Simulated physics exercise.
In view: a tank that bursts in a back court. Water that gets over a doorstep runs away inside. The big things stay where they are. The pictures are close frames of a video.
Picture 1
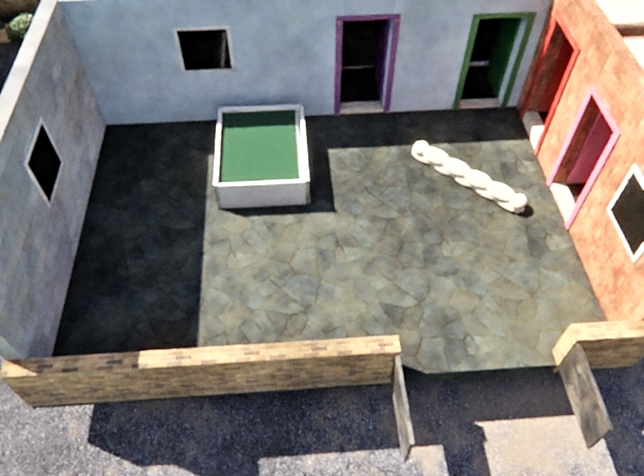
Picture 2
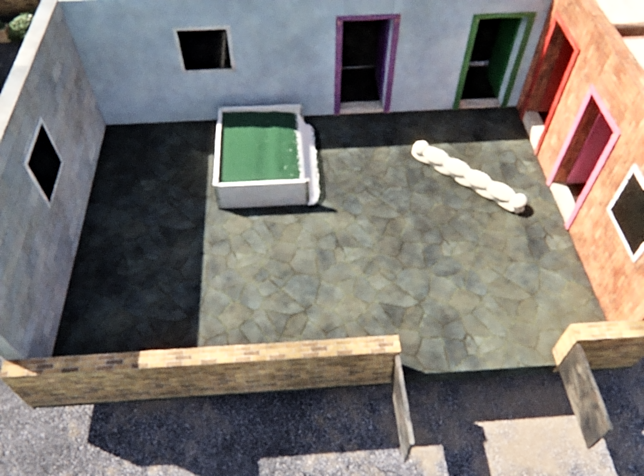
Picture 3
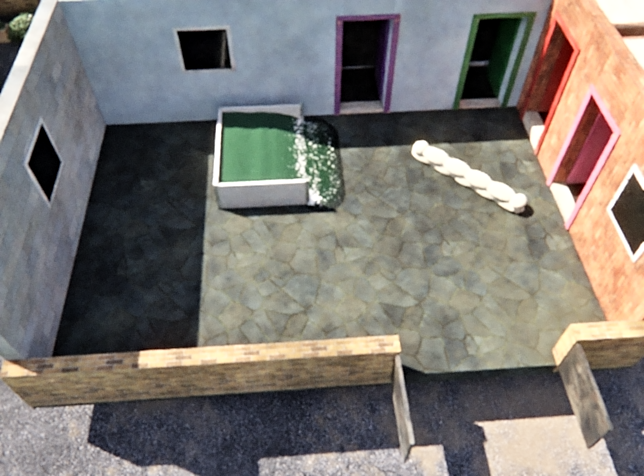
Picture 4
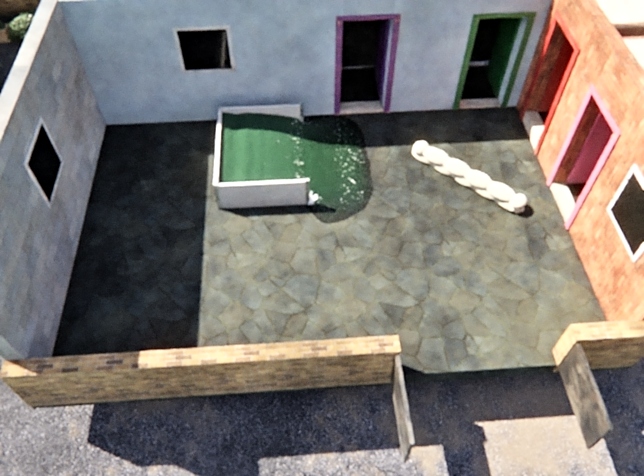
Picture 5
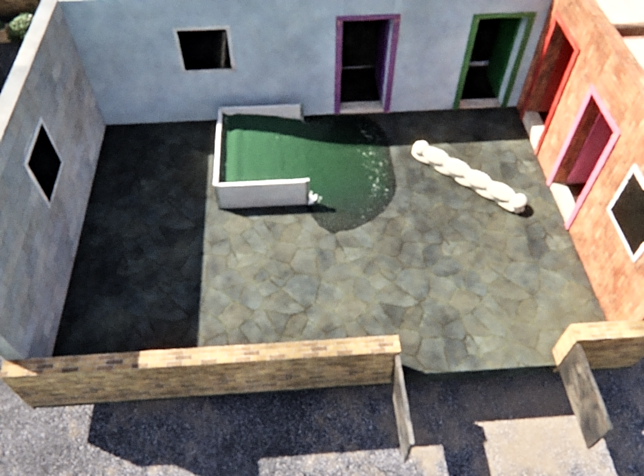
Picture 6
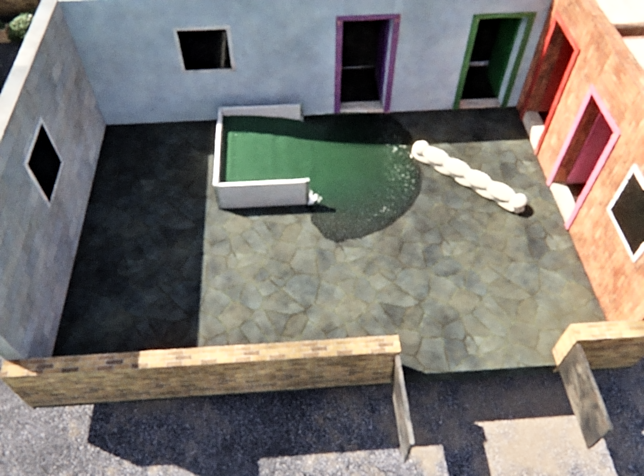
A walled back court paved in dark stone is seen from high above by a camera that stays still. A white open tank of green water sits left of centre near the pale back wall, with purple and green doorways beyond and a cream twisted piece at right by the orange wall. The tank's right side bursts, and foaming green water pours out rightward, spreading across the paving to the twisted piece's near end.
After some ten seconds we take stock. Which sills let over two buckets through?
The green door takes more than that; the pink door stays under that; the purple door stays under that; the red door stays under that.
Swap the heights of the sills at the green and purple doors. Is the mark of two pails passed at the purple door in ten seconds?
The purple one takes more.
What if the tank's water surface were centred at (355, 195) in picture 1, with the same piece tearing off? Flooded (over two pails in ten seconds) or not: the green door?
In short: Green holds.
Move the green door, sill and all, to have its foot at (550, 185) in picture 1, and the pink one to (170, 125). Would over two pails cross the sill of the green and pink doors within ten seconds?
One by one: Green takes more, pink lets less in.
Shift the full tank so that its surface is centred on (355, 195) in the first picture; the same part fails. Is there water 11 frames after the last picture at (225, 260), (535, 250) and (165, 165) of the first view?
As listed: Not flooded, wet, clear.
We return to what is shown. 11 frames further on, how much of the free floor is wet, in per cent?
Some 35 per cent.
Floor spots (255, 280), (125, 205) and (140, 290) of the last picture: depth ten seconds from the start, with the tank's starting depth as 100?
About 2, 0 and 0 per cent.
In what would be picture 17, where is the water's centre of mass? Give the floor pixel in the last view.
At about (378, 168).
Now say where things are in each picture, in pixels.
The first frame shows the open tank at (261, 146) is whole and still.
In the second frame, the front is at (310, 206), out from the gap at (303, 157).
In the third frame, the front is at (319, 122), out from the gap at (303, 158).
In the fourth frame, the front is at (336, 115), out from the gap at (303, 159).
In the fifth frame, water pours out at (303, 159) and has run to (384, 202).
In the sixth frame, the front is at (415, 190), out from the gap at (303, 159).
A moment on, water covers 25 % of the floor; the green door not reached, the pink door not reached, the purple door wet at the sill, nothing in, the red door not reached.
Next, water covers 35 % of the floor; the green door under two buckets in, the pink door not reached, the purple door under two buckets in, the red door wet at the sill, nothing in.
Then, water covers 40 % of the floor; the green door over two buckets in, the pink door wet at the sill, nothing in, the purple door under two buckets in, the red door wet at the sill, nothing in.
Later, water covers 45 % of the floor; the green door over two buckets in, the pink door wet at the sill, nothing in, the purple door under two buckets in, the red door wet at the sill, nothing in.
In the end, water covers 60 % of the floor; the green door over two buckets in, the pink door wet at the sill, nothing in, the purple door under two buckets in, the red door wet at the sill, nothing in.
